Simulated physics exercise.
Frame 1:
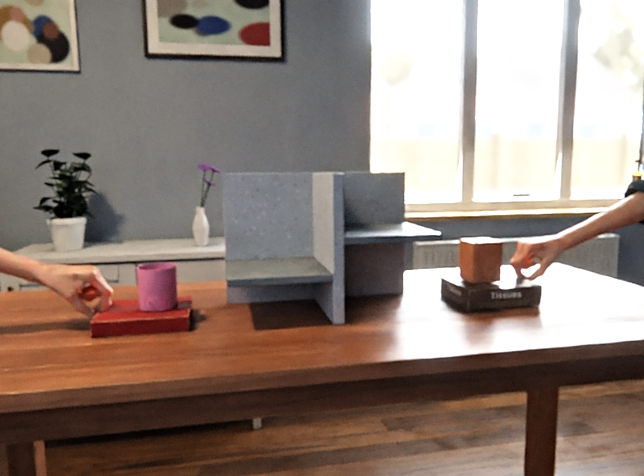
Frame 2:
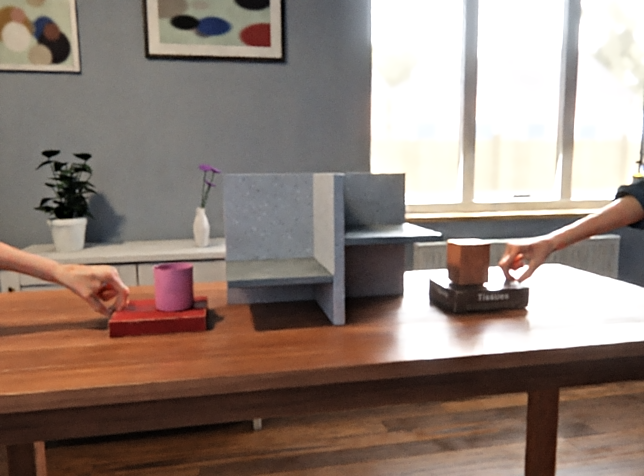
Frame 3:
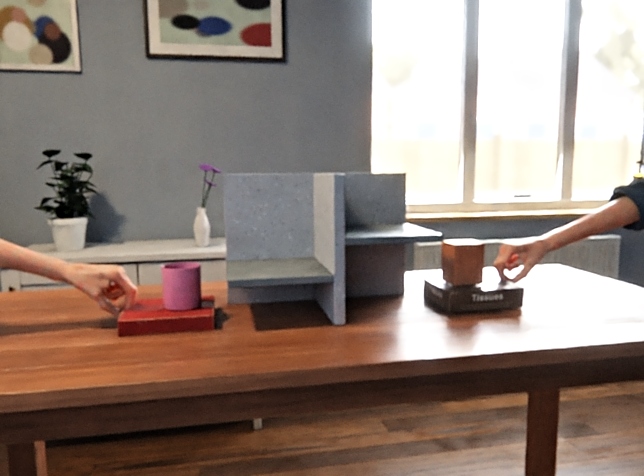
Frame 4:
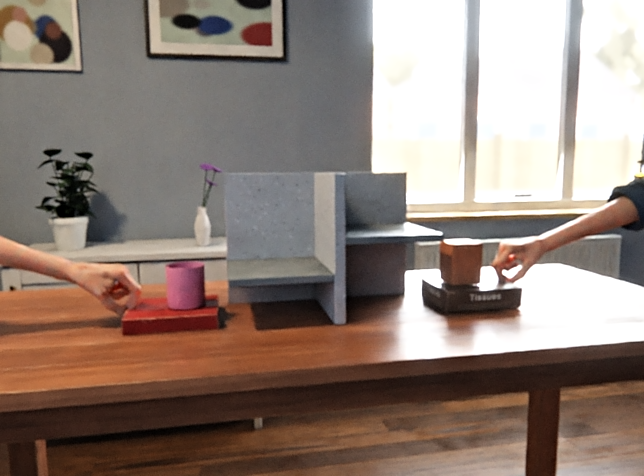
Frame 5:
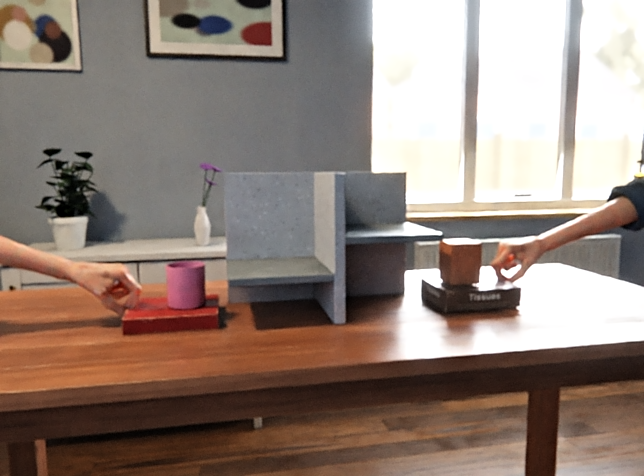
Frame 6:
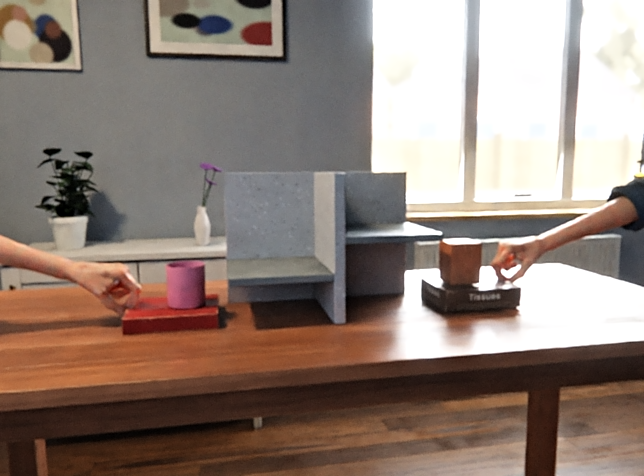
Two hands slid boxes inward along a wooden table from opposite sides of a gray rack, one carrying a pink cup and the other an orange-brown block, then barely moved.
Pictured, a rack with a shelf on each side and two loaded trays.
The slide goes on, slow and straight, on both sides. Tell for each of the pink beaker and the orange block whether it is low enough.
Pink beaker - not low enough. Orange block - low enough.
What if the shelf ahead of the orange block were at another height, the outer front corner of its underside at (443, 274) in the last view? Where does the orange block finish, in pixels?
It finishes near (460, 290).
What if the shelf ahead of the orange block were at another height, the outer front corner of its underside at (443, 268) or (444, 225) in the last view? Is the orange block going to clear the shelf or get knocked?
Well, on the first go it is hit by the shelf, and on the second it goes under freely.
Then, 1.30 s after the last picture, pink beaker pushed back on its carrier near (208, 284); orange block riding along near (416, 264).
Then, 1.90 s after the last picture, pink beaker tipped 32° from how it was near (209, 284); orange block riding along near (391, 265).
Then, 2.12 s after the last picture, pink beaker tipped 63° from how it was near (200, 293); orange block riding along near (382, 265).
At rest, the pink beaker gets scraped off its spot, near (185, 301); the orange block rides in untouched, near (377, 266).
